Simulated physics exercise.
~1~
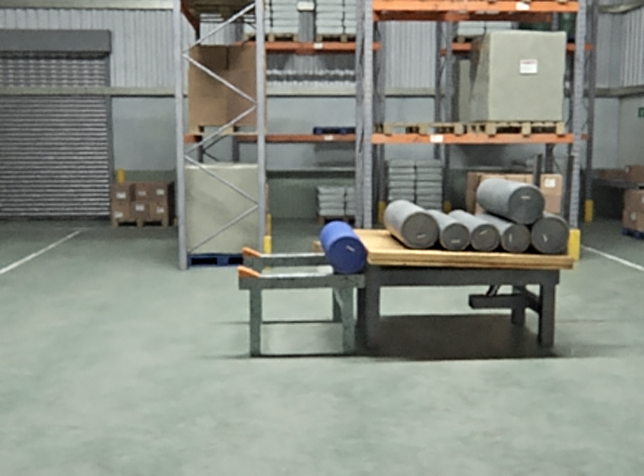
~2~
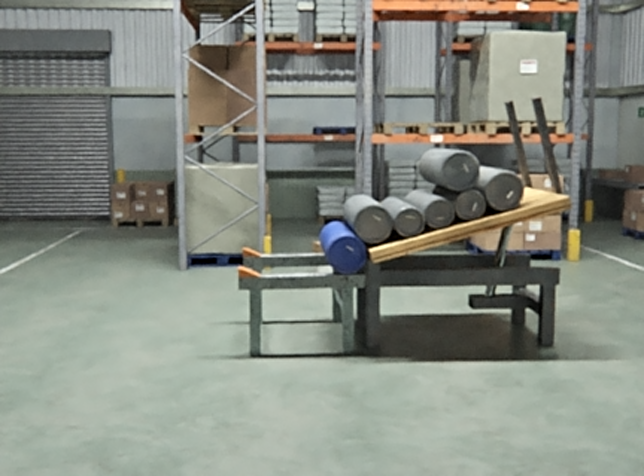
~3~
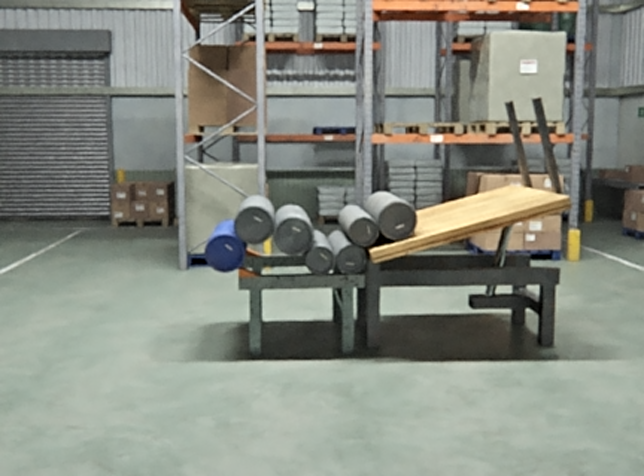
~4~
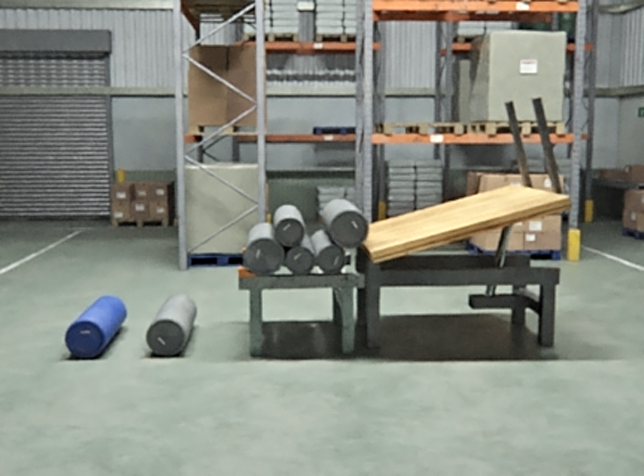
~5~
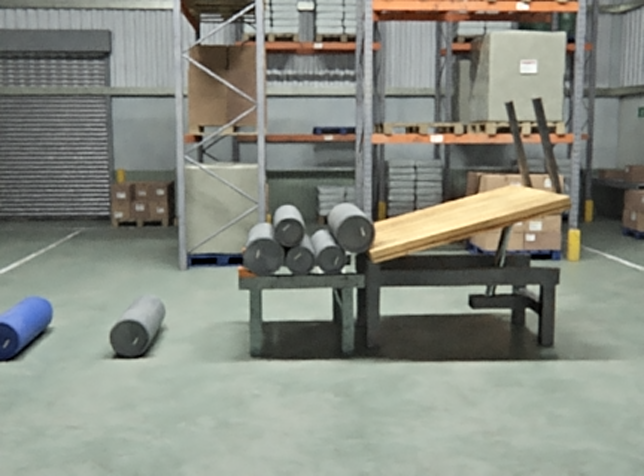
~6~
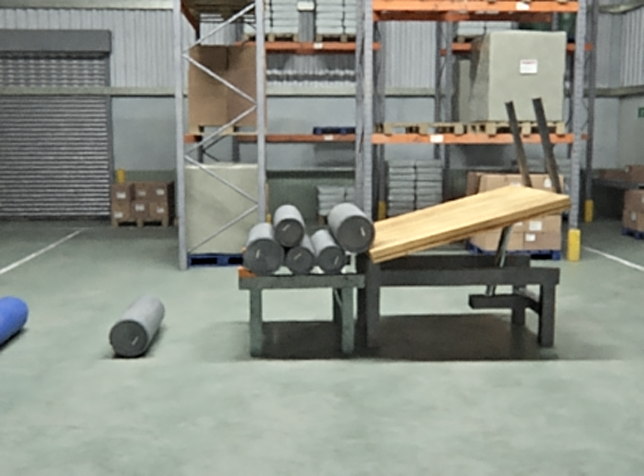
Blue cylinder rolling off a rack ahead of a grey one as a wooden deck tilts, both landing on the warehouse floor.
